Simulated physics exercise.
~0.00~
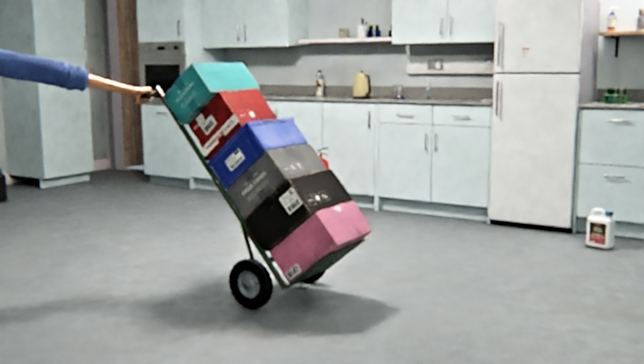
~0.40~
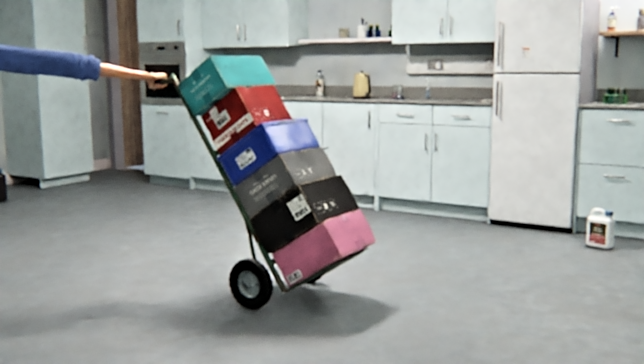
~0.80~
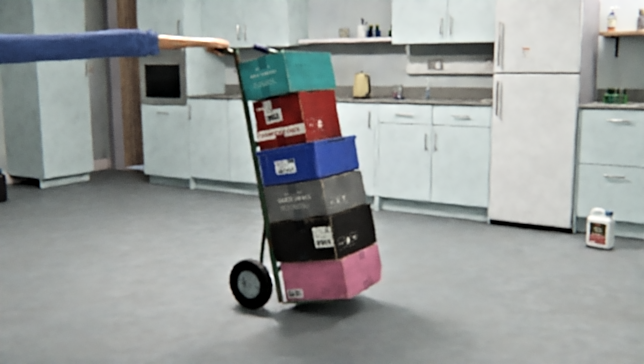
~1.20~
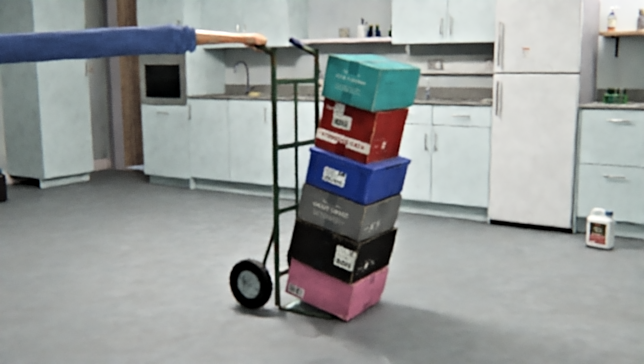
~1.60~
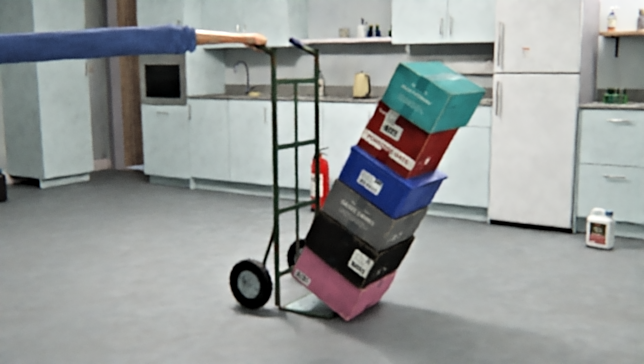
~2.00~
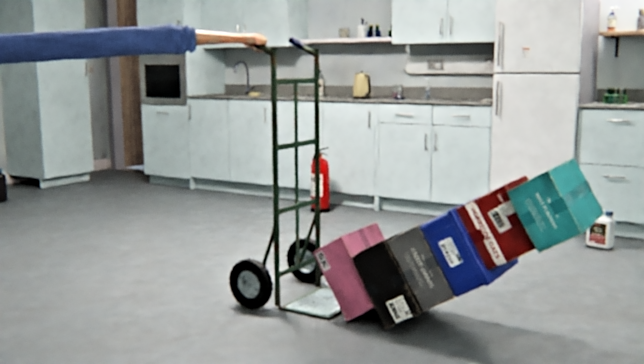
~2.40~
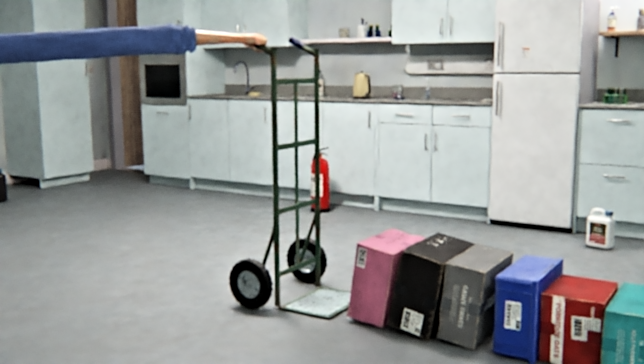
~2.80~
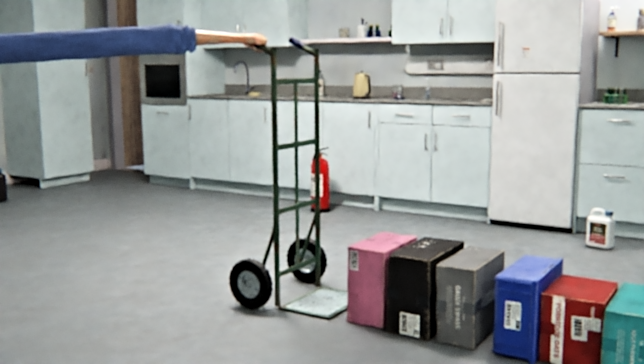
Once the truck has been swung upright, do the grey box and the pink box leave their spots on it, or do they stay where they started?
Both leave their spots. The grey box falls off to the right onto the floor, and the pink box tips onto its side by the toe plate.
